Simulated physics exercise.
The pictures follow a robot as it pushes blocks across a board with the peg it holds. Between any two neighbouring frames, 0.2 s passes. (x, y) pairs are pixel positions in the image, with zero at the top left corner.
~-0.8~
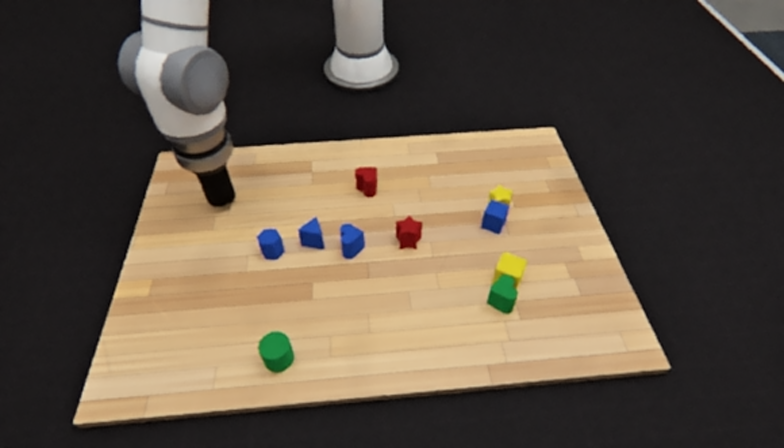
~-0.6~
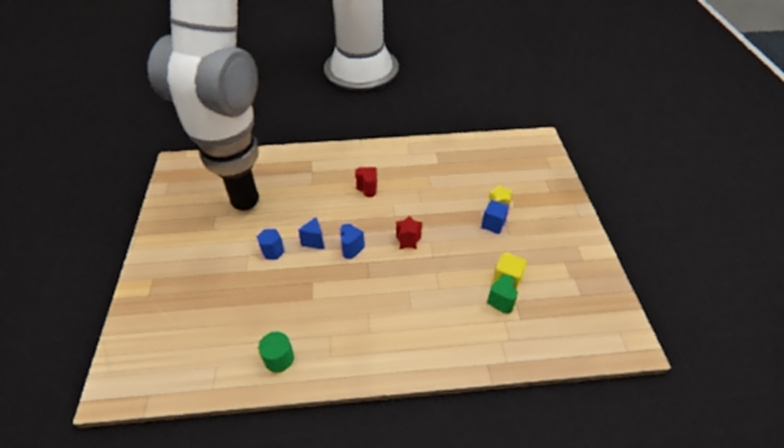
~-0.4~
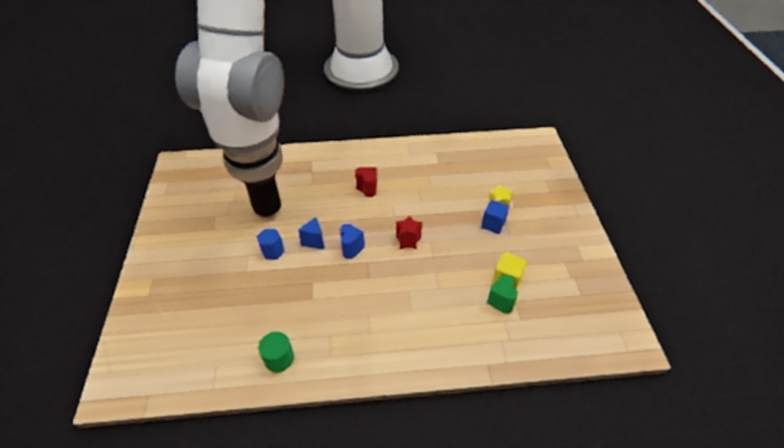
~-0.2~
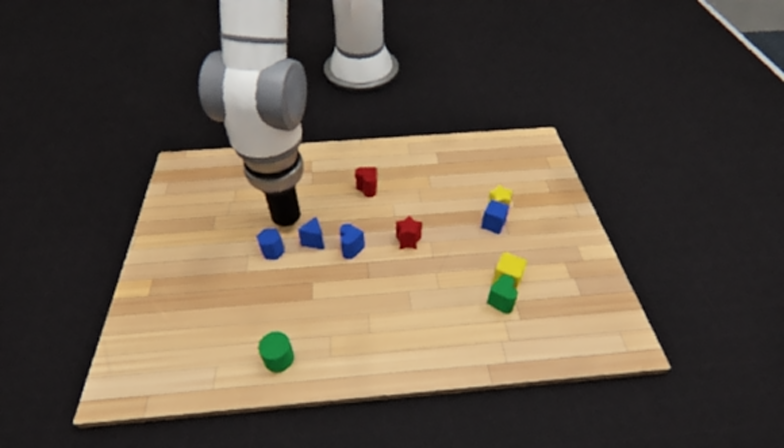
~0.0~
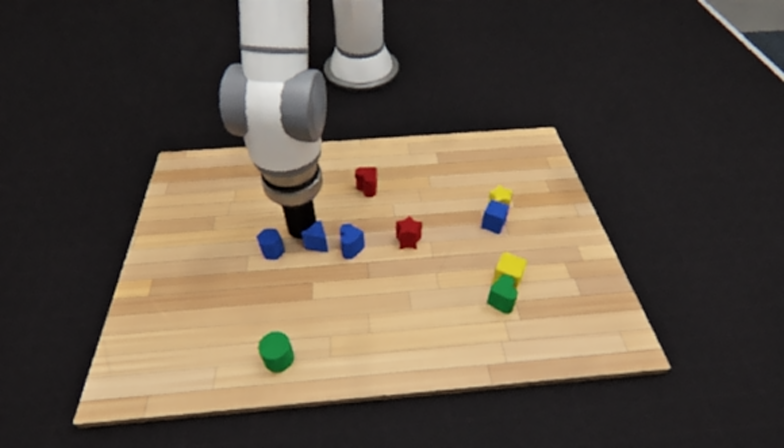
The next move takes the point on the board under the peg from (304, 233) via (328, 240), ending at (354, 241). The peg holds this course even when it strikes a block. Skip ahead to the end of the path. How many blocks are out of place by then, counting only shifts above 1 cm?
Two blocks.
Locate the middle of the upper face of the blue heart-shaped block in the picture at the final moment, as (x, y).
The middle of its top is at (367, 240).
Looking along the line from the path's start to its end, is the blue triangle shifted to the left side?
I expect not.
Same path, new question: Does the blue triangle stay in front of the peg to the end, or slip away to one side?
The block lies off to the side or behind.
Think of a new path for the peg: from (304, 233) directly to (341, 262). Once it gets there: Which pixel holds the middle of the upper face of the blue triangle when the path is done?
It will end up at (354, 261).
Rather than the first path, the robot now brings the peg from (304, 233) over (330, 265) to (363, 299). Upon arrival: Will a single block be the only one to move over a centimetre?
Yes, that is what happens.
What follows on the original path. Halfway along, peg at (327, 234); blue triangle at (333, 241), turned 15° clockwise.
At the end, peg at (353, 236); blue hexagonal block unmoved; blue triangle at (337, 243), turned 45° clockwise; blue heart-shaped block at (367, 240), turned 55° clockwise.
